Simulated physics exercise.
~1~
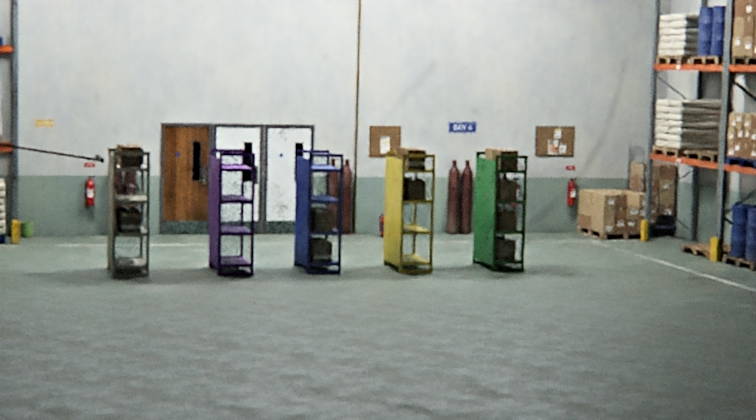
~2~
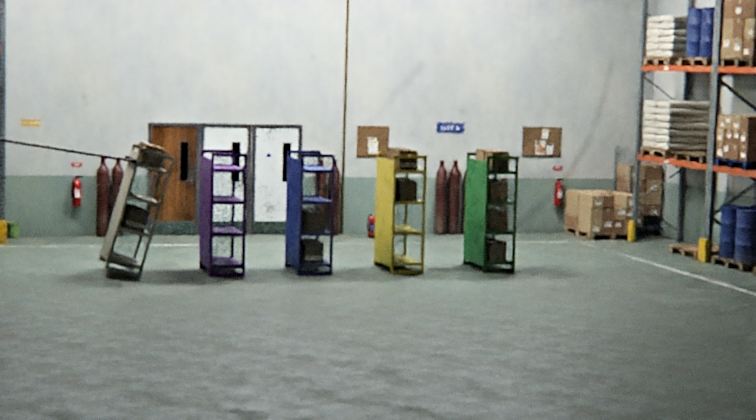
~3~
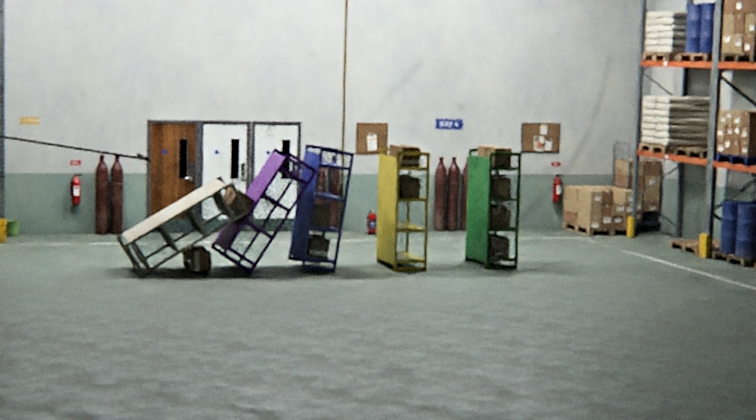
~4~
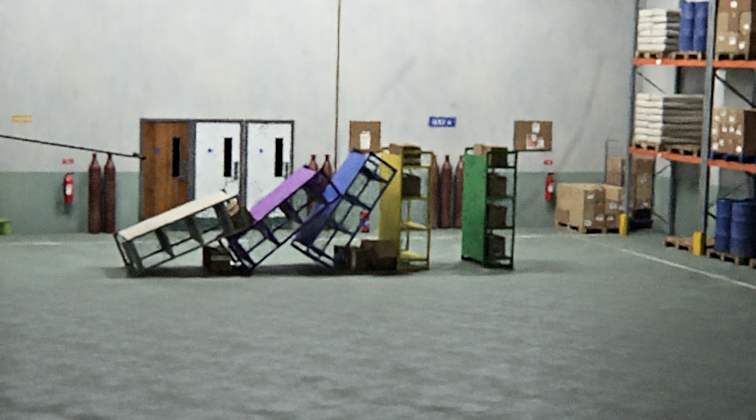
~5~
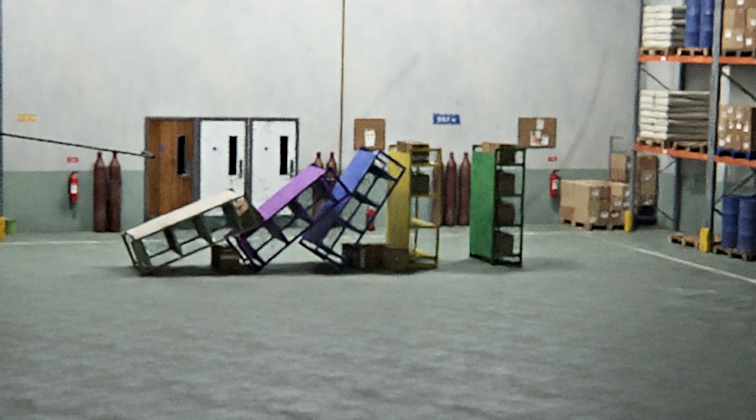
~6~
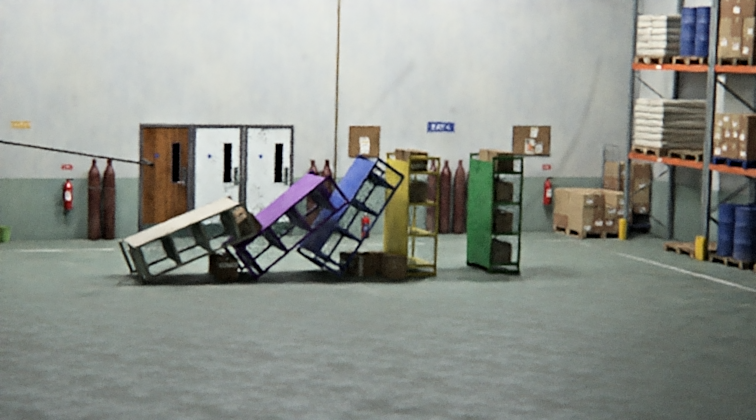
In a warehouse, a long pole pushed the leftmost of five shelving racks to the right, and it toppled into the purple one, which tipped onto the blue; boxes spilled, and the blue rack came to rest against the yellow, leaving yellow and green standing.
